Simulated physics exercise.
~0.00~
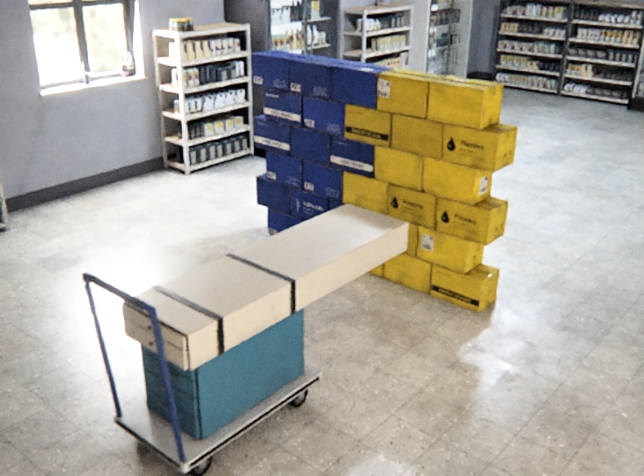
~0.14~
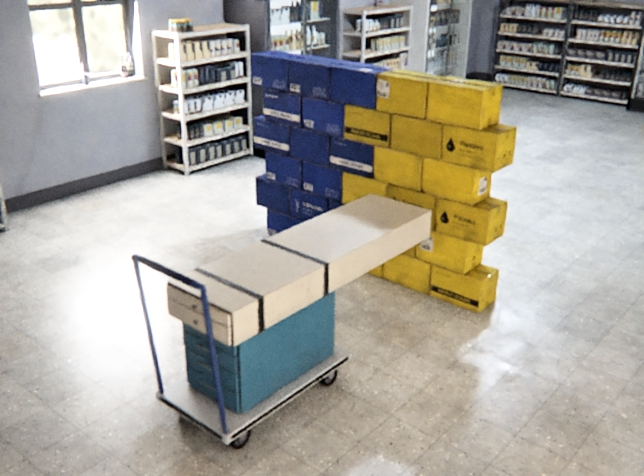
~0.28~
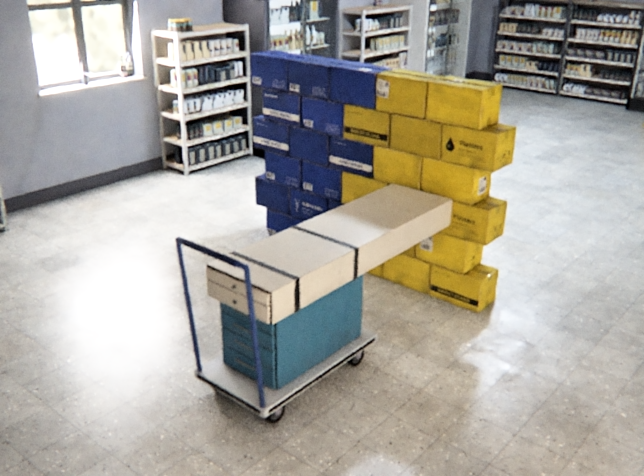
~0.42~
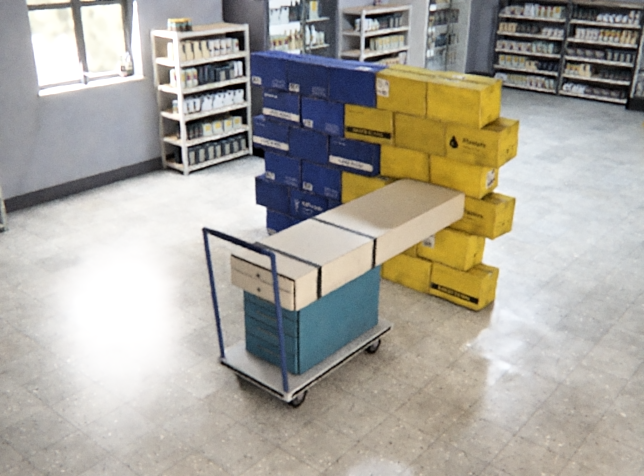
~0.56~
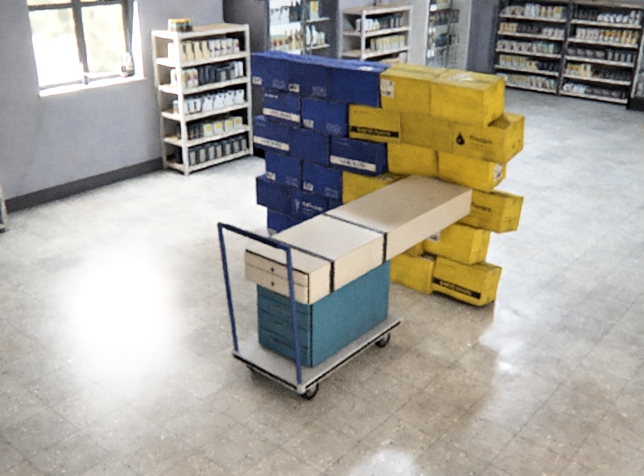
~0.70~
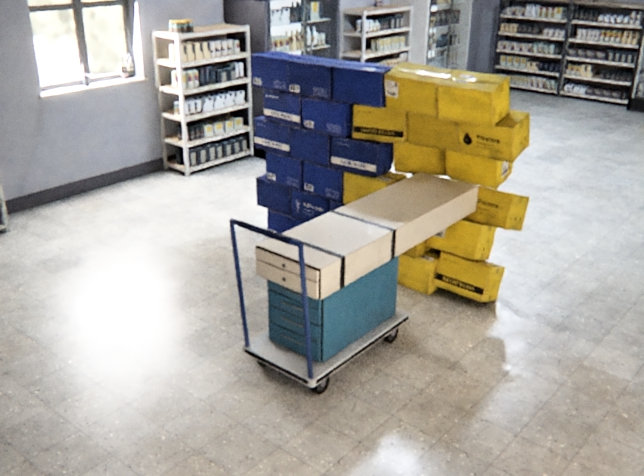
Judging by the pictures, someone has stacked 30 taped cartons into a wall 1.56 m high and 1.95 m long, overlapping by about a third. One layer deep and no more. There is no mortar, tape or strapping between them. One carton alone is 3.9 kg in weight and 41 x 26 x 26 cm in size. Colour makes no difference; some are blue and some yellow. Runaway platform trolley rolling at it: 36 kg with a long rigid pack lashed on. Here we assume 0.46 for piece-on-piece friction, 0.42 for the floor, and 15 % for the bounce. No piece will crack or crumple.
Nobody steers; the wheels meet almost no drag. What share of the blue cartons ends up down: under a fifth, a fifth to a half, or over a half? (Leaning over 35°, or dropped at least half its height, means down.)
Under a fifth.
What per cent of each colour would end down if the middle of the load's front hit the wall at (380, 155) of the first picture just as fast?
You'd end up with yellow at 30 and blue at 30 percent down.
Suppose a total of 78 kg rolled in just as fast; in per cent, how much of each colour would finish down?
That would leave yellow at 70 and blue at 0 per cent.
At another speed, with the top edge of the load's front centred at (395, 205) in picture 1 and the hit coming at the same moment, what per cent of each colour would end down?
You'd end up with yellow at 70 per cent down and blue at 10 per cent.
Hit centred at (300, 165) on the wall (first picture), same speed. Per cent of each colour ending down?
For yellow it's 10 per cent, for blue 70 per cent.
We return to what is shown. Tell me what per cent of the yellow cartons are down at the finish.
The yellow group finishes with 70% down.
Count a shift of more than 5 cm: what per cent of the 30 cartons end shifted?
The shifted ones make up 40 per cent.
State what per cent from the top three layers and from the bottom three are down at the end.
I'd put the top at 40 per cent and the bottom at 30 per cent.
Around 0.86 s, load 38 cm past the wall's line, still rolling; none of the 15 blue cartons down (0 of 30 in all colours); top blue carton unmoved; top yellow carton tipped 21°.
Around 1.04 s, load 47 cm past the wall's line, still rolling; none of the 15 blue cartons down (10 of 30 in all colours); top blue carton unmoved; top yellow carton tipped 38°, 33 cm lower.
Around 1.32 s, load 54 cm past the wall's line, still rolling; none of the 15 blue cartons down (10 of 30 in all colours); top blue carton unmoved; top yellow carton on its side.
Around 1.86 s, load 72 cm past the wall's line, still rolling; none of the 15 blue cartons down (10 of 30 in all colours); top blue carton unmoved; top yellow carton on its side.
Finally (3.3 s), load 83 cm past the wall's line, stopped; none of the 15 blue cartons down (10 of 30 in all colours); top blue carton unmoved; top yellow carton on its side. That is 0 per cent. Seen by the last camera, middles, top blue carton near (319, 78), top yellow carton near (556, 276).
